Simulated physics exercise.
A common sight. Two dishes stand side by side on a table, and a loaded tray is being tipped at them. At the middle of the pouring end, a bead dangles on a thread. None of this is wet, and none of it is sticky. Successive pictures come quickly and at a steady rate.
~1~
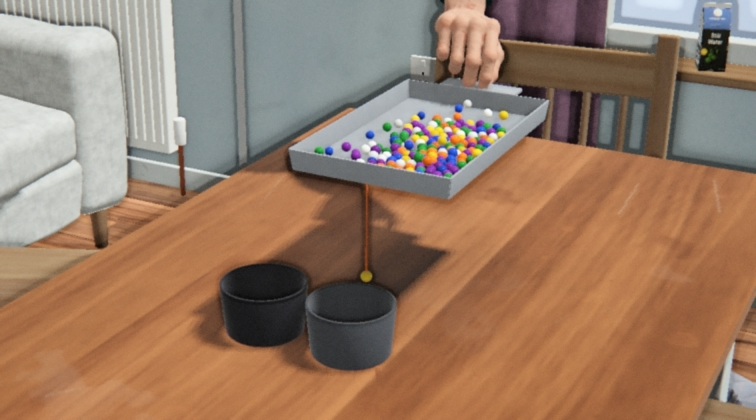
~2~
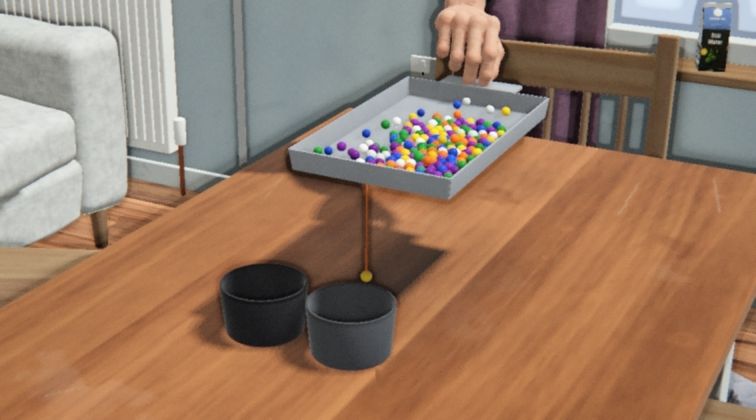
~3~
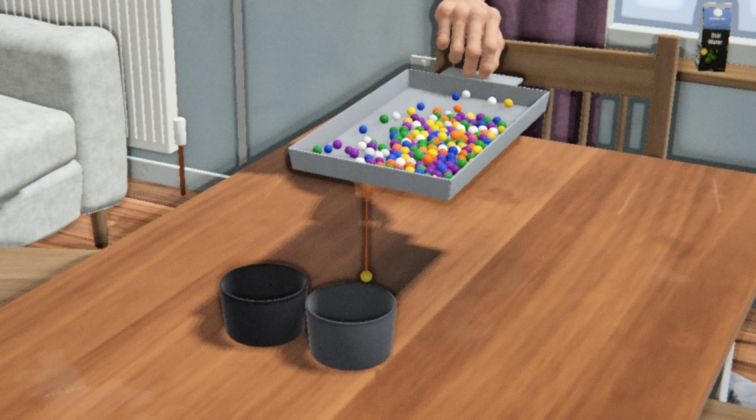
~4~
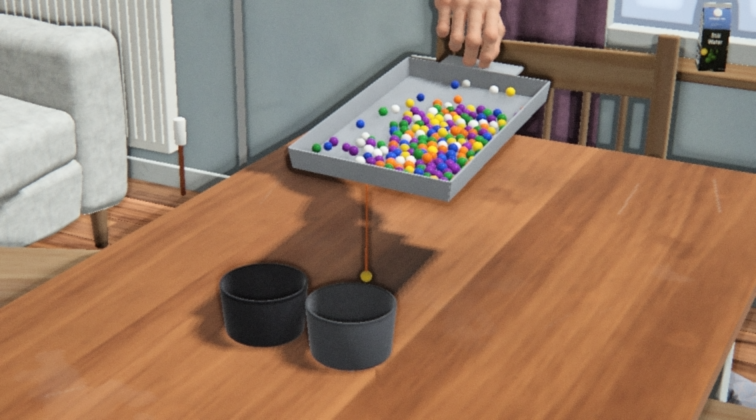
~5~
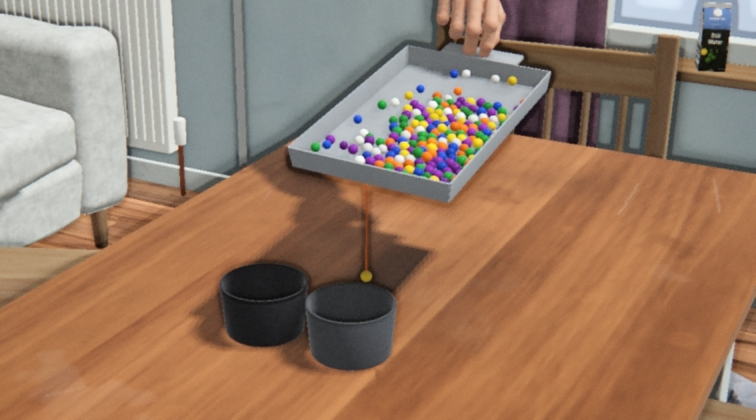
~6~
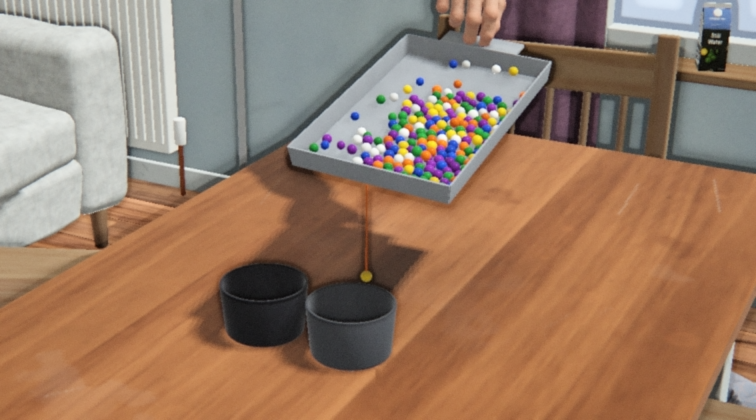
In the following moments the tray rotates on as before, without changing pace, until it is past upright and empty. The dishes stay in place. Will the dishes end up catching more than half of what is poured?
Most likely the spill will be the greater part.
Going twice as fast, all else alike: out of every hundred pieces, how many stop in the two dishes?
Roughly 10%.
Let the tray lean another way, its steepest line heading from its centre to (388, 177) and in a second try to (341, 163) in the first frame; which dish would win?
Result, try one: Dish at right; try two: Dish at left.
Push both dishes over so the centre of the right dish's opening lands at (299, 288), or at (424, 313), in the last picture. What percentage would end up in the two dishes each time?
That makes 0 per cent, followed by 60 per cent.
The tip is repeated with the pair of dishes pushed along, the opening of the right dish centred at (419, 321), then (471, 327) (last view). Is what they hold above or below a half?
Result - try one, past the halfway mark; try two, past the halfway mark.
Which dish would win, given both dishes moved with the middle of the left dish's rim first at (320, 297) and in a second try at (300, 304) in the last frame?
First place: The rightmost one; second place: The rightmost one.
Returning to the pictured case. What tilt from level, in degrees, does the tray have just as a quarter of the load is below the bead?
Around 75°, give or take.
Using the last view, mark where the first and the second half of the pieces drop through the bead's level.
I'd say close to (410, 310) at first and close to (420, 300) later on.
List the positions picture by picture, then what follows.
The first picture shows corners of the pouring end near (293, 148) and (449, 177), level; middle of the load near (432, 150), round plastic beads; left dish near (241, 319); right dish near (330, 342); bead on its thread near (366, 276).
The second picture shows corners of the pouring end near (293, 148) and (449, 177), level; middle of the load near (432, 149).
The third picture shows corners of the pouring end near (293, 148) and (449, 178), tipped barely, lowest at the right corner; middle of the load near (432, 146), a little on the move.
The fourth picture shows corners of the pouring end near (292, 147) and (449, 180), tipped a little, lowest at the right corner; middle of the load near (432, 142), a little on the move.
The fifth picture shows corners of the pouring end near (292, 146) and (449, 182), tipped a little, lowest at the right corner; middle of the load near (432, 138), a little on the move.
The sixth picture shows corners of the pouring end near (292, 146) and (449, 184), tipped a little, lowest at the right corner; middle of the load near (431, 135), near a quarter on the move; left dish near (241, 319); right dish near (330, 342).
Shortly afterwards, tray tipped steeply; all but a few on the tray; only a few in the air.
Next, tray tipped right over; a little on the tray; a little in the right dish; near two thirds outside both; a little in the air.
Some moments later, tray tipped past a quarter turn; a little in the right dish; the bulk outside both.
In the end, tray tipped past a quarter turn; a little in the right dish; none at all in the left dish; the bulk outside both.
